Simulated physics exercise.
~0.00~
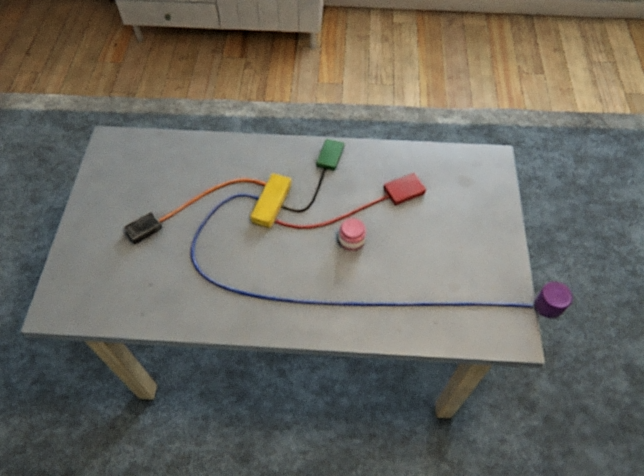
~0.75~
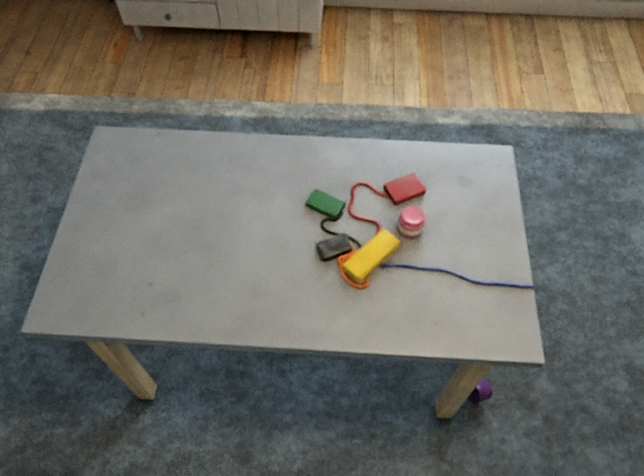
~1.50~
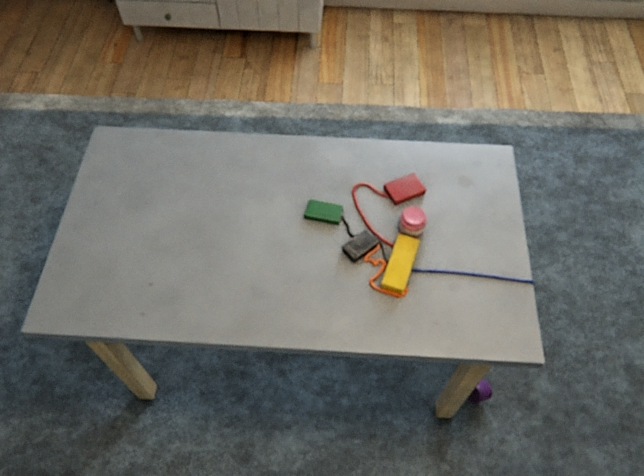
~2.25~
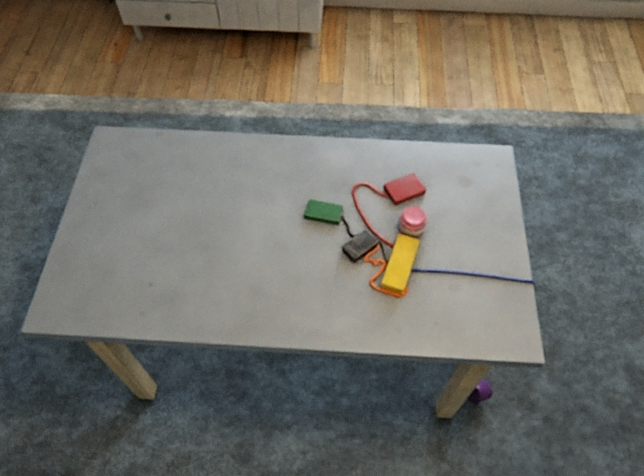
A purple speaker drops off the table's right edge, dragging the yellow strip and attached devices rightward.
